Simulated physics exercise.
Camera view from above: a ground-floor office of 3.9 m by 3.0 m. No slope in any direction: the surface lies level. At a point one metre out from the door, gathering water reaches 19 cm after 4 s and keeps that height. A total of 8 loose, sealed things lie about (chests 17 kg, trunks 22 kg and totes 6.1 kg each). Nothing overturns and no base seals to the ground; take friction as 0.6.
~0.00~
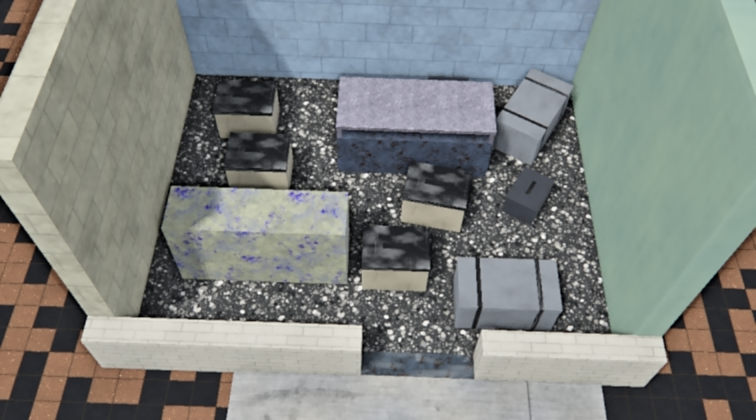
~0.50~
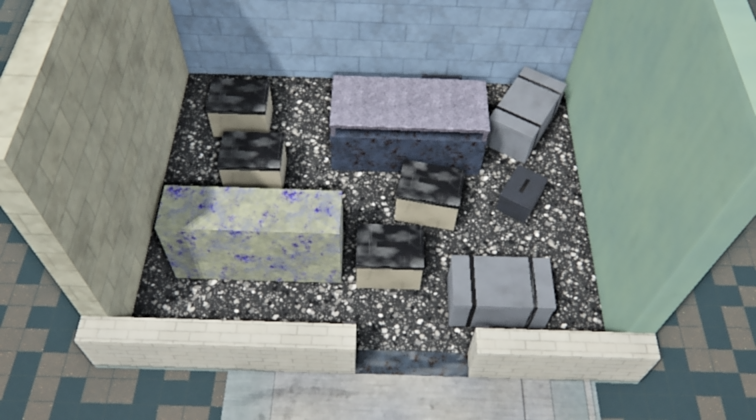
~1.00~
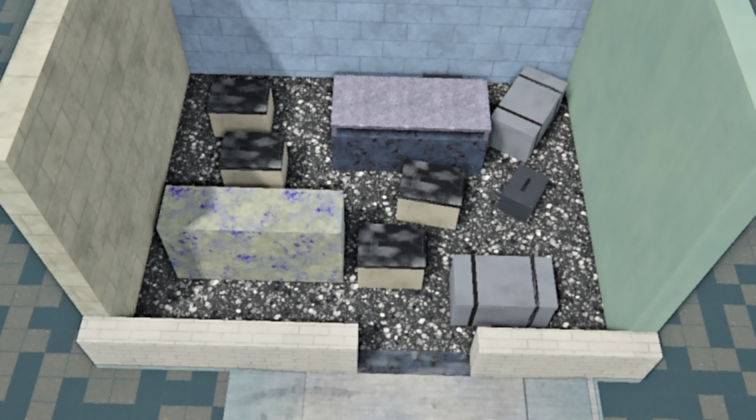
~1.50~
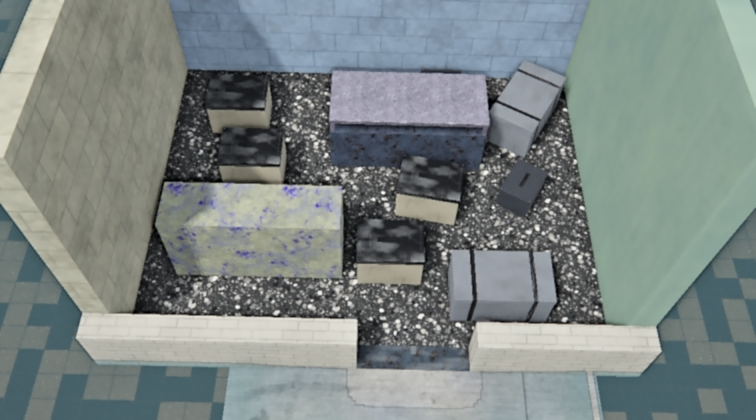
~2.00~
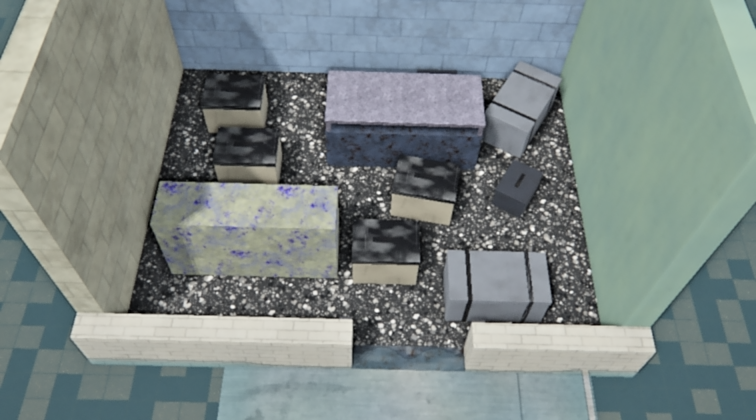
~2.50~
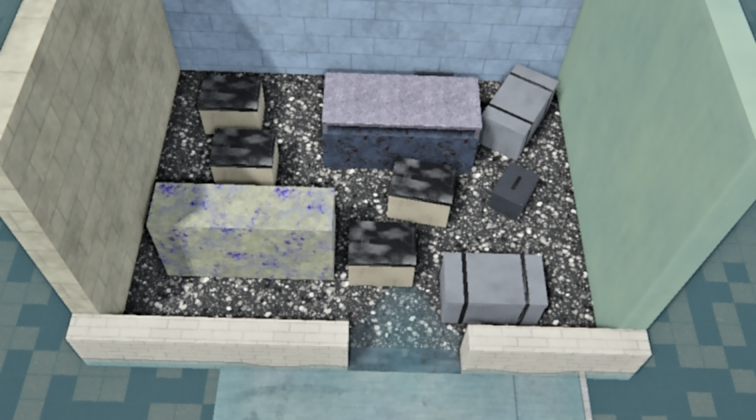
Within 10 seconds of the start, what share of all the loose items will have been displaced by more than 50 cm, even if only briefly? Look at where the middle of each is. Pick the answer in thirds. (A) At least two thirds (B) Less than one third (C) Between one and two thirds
The answer is C.
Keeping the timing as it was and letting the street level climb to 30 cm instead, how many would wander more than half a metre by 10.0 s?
The count would be 6.
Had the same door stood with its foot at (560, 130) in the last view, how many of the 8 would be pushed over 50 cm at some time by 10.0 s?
You'd get 3 in that case.
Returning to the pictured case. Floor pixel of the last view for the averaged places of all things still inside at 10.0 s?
Around (399, 148).
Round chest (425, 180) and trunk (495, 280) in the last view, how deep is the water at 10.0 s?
12 and 9 cm.
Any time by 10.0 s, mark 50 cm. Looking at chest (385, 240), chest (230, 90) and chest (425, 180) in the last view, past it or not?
Beyond, within, beyond.
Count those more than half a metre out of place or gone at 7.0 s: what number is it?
The number comes to 2.
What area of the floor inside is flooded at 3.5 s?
Near 1.5 m2 in all.
After 3.5 s 0 of 8 are over 50 cm from their spots; 0 afloat.
After 4.5 s 0 of 8 are over 50 cm from their spots; 0 afloat.
After 7.0 s 2 of 8 are over 50 cm from their spots; 2 afloat.
After 10.0 s 4 of 8 are over 50 cm from their spots, and 4 have been at some point; 5 afloat.
